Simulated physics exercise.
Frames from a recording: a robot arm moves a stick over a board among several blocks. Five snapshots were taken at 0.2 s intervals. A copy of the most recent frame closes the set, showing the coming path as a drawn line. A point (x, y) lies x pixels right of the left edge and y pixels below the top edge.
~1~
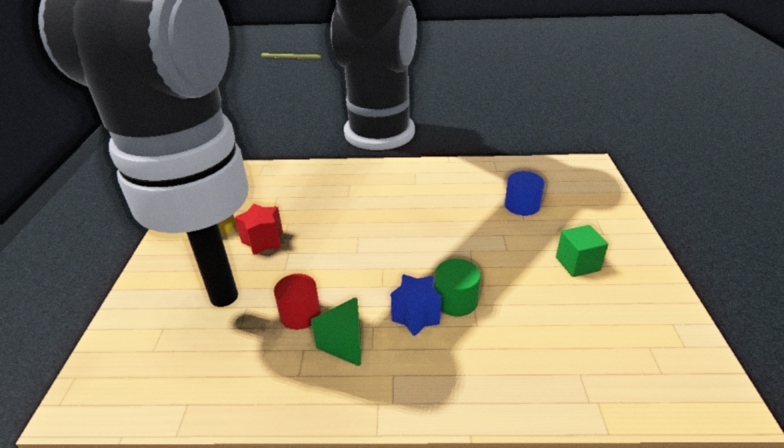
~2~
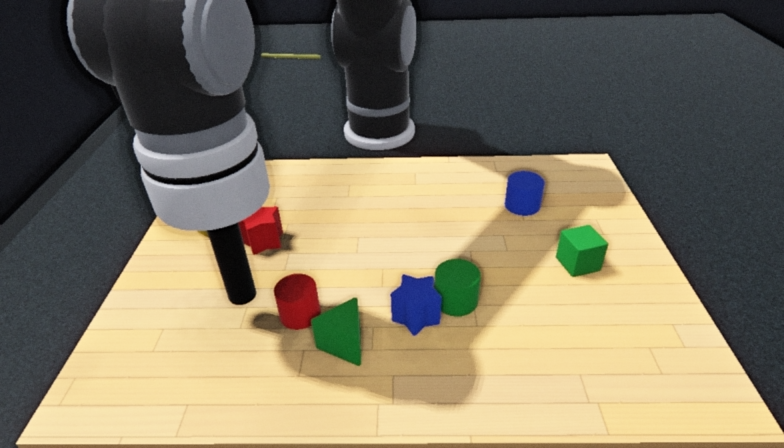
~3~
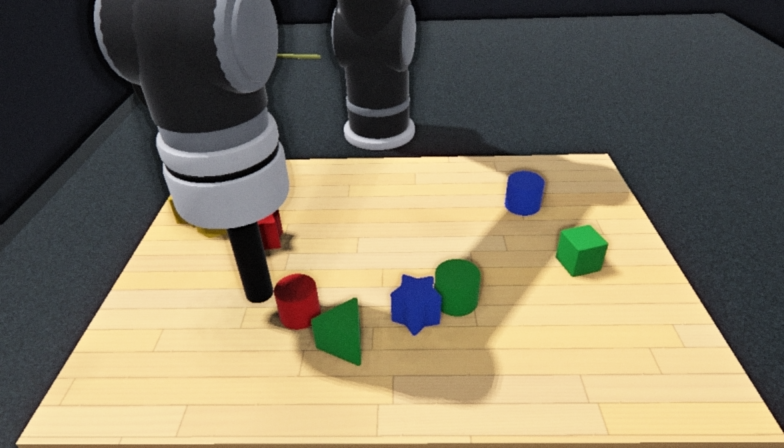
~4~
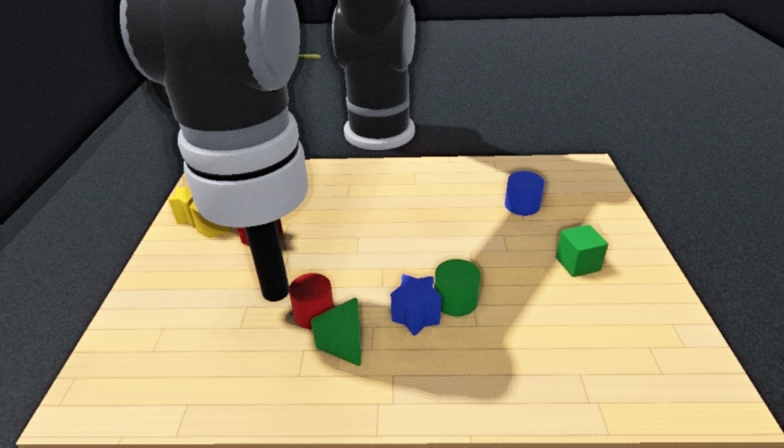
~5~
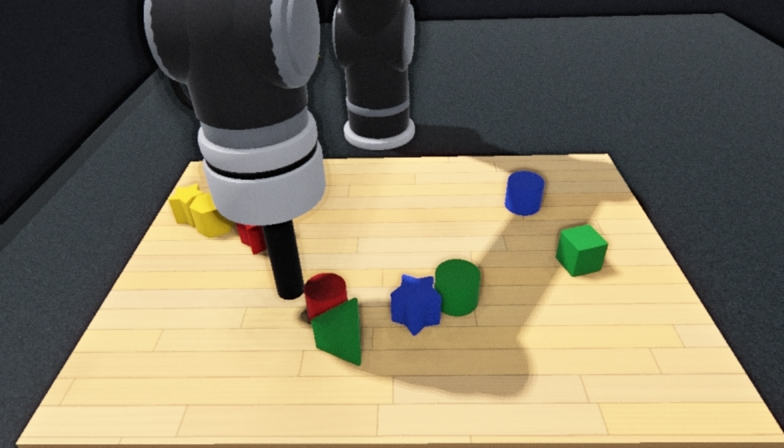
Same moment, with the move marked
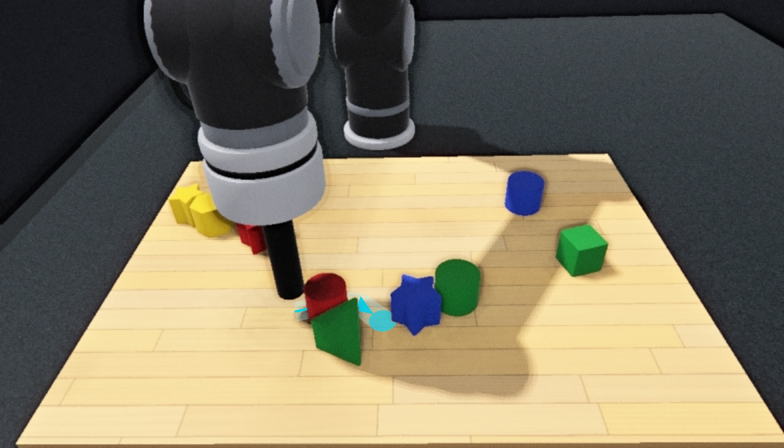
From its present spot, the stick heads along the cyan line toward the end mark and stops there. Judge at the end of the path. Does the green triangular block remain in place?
No, that is not what happens.
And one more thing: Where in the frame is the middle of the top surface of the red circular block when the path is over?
The centre of its top face lies at (406, 313).
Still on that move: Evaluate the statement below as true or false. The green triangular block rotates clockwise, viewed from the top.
That is true.
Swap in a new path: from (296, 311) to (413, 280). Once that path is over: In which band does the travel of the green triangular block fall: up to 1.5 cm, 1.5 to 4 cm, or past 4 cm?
Offset: Below 1.5 cm.
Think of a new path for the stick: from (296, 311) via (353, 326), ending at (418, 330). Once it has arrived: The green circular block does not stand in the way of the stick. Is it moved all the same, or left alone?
At the end of the path, it will have moved.
Drawn move, from (296, 311) over (328, 305) and (359, 304) to (383, 321).
What follows on the original path. Halfway along, stick at (342, 281); red circular block at (371, 286); green triangular block at (349, 317), turned 30° clockwise.
At the end, stick at (382, 300); red circular block at (406, 313); green triangular block at (356, 322), turned 75° clockwise; blue star-shaped block at (443, 299), turned 50° anticlockwise; green circular block still.
